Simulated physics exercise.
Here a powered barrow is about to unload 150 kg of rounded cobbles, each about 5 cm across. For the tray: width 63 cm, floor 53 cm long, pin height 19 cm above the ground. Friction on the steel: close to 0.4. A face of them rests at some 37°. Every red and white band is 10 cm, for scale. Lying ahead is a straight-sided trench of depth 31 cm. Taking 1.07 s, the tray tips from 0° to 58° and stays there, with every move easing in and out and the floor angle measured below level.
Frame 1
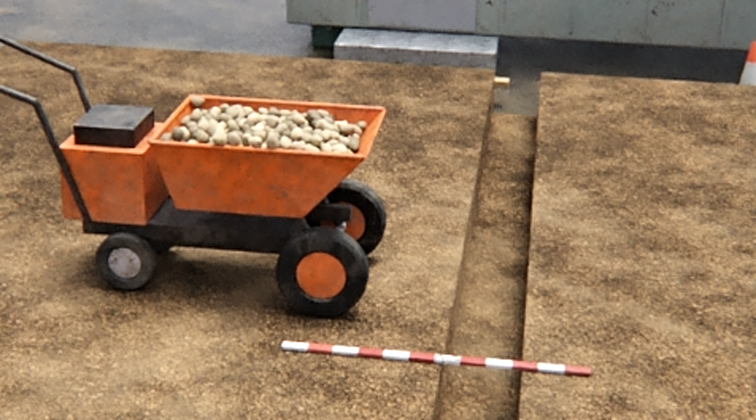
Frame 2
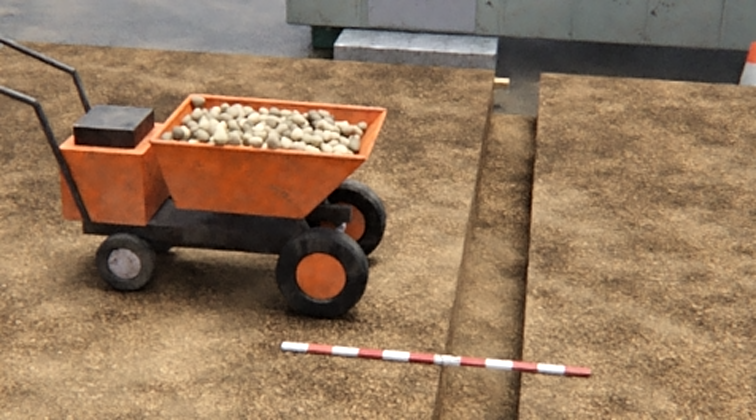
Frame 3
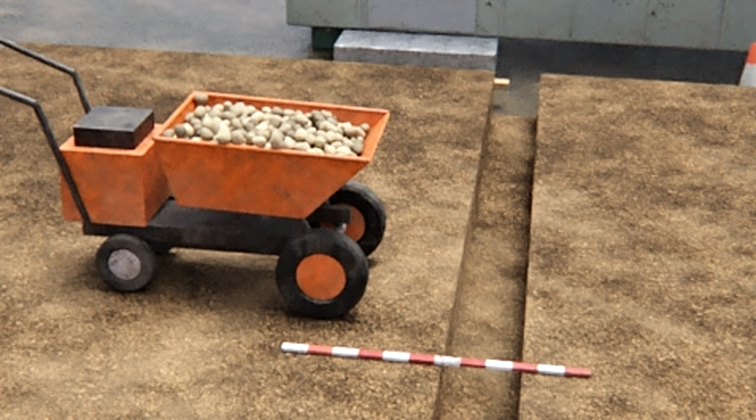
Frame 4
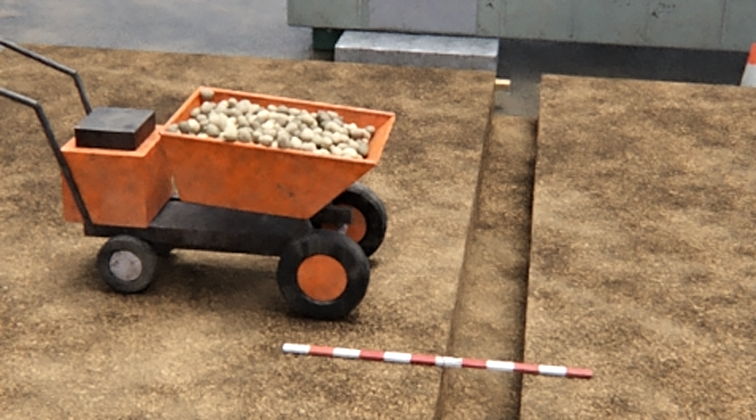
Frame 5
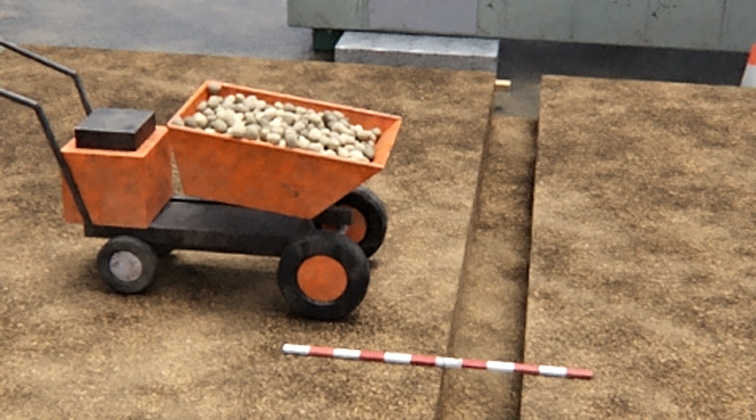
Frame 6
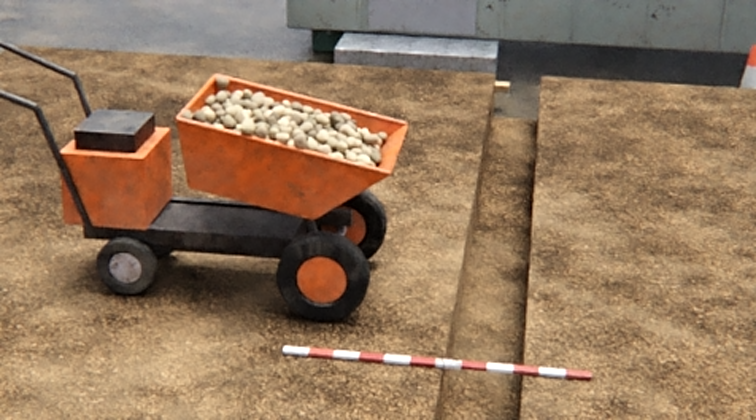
An orange powered barrow slowly raises the back of its cobble-filled tray beside a narrow trench.
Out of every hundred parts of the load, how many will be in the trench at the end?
Close to 67 in every hundred.
Then, 0.5 s after the last picture the floor is at 49°, 100 % in the tray; the foremost stones are at (440, 202).
Then, 0.9 s after the last picture the floor is at 58°, 82 % in the tray, 1 % short of the trench, 17 % in the trench, 1 % past the trench; the foremost stones are at (531, 304).
Then, 1.2 s after the last picture the floor is at 58°, 51 % in the tray, 36 % in the trench, 13 % past the trench; the foremost stones are at (620, 302).
Then, 3.2 s after the last picture the floor is at 58°, 18 % in the tray, 67 % in the trench, 15 % past the trench; the foremost stones are at (689, 316).
